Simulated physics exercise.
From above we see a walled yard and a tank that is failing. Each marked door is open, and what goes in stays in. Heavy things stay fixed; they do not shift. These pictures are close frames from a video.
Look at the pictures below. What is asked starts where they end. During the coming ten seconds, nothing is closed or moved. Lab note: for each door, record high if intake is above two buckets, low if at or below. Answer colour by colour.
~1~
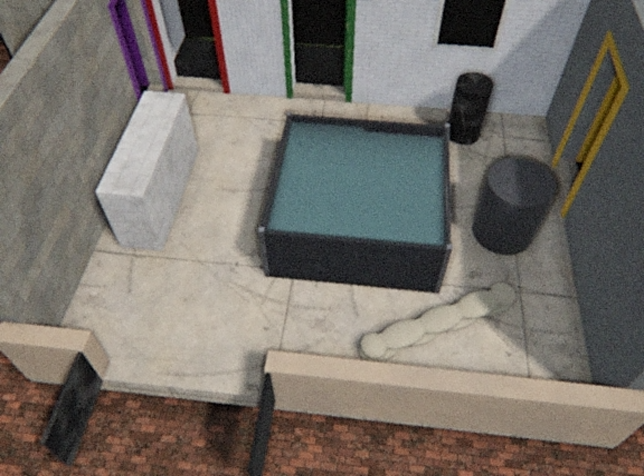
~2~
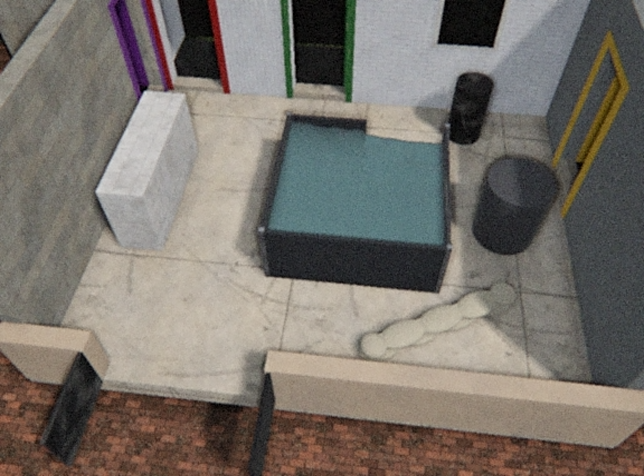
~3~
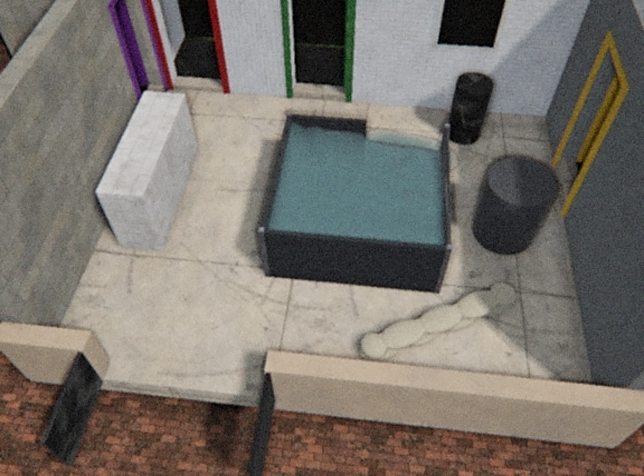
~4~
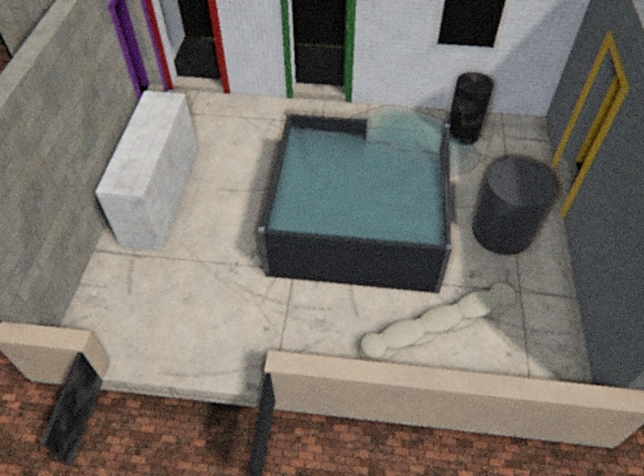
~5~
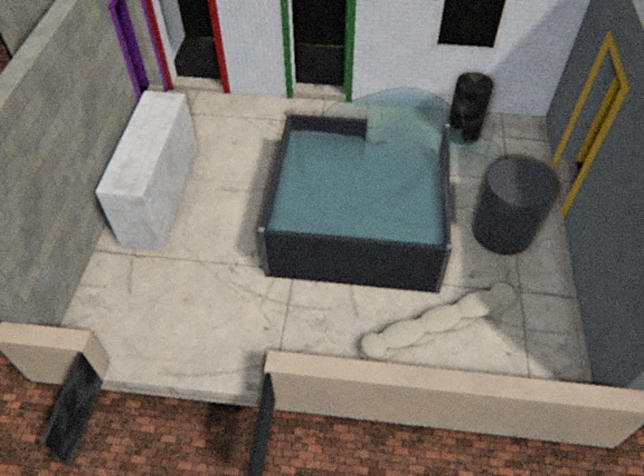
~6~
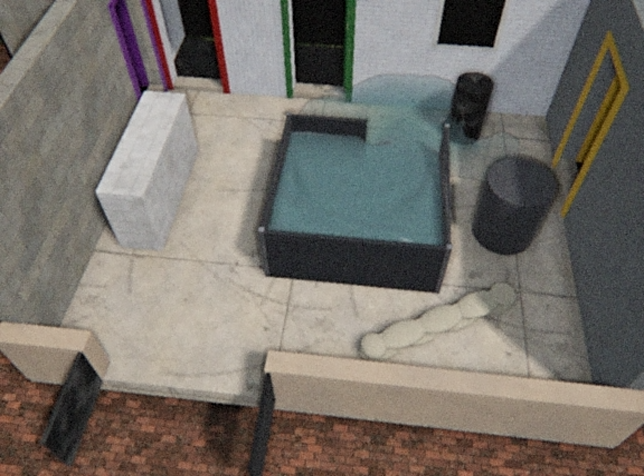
Green door: High; yellow door: Low; purple door: High; red door: High.
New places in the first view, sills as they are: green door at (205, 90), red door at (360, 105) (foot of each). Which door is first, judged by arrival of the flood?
The answer is the red one.
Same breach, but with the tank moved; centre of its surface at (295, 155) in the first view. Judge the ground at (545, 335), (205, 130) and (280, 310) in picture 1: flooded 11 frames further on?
First spot bare, second swamped, third bare.
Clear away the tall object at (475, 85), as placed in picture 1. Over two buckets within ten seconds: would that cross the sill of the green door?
Observation: Green door is beyond the limit.
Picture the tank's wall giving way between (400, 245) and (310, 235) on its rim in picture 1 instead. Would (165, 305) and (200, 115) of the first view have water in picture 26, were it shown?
Taking them in turn: Swamped and untouched.
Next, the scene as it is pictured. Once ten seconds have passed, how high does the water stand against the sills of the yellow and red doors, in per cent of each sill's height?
The first comes to about 50 percent, the second to about 140 percent.
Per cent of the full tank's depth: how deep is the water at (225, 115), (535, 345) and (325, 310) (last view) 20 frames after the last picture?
Approx. values, in order: 8 %, 6 %, 0 %.
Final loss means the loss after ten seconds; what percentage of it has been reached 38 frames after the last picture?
I get 50 percent.
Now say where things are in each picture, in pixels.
The first frame shows still water in the tank at (361, 179).
In the second frame, water pours out on the tank's far side and has run to a hidden place.
In the third frame, water pours out on the tank's far side and has run to a hidden place.
In the fourth frame, the front is at (392, 108), out from the gap on the tank's far side.
In the fifth frame, the front is at (347, 103), out from the gap on the tank's far side.
In the sixth frame, the front is at (316, 100), out from the gap on the tank's far side.
A moment on, water covers 20 % of the floor; the green door under two buckets in, the yellow door not reached, the purple door not reached, the red door not reached.
Next, water covers 40 % of the floor; the green door over two buckets in, the yellow door wet at the sill, nothing in, the purple door under two buckets in, the red door wet at the sill, nothing in.
Then, water covers 65 % of the floor; the green door over two buckets in, the yellow door under two buckets in, the purple door far over two buckets in, the red door under two buckets in.
Later, water covers 95 % of the floor; the green door over two buckets in, the yellow door under two buckets in, the purple door far over two buckets in, the red door far over two buckets in.
In the end, water covers 95 % of the floor; the green door over two buckets in, the yellow door under two buckets in, the purple door far over two buckets in, the red door far over two buckets in.
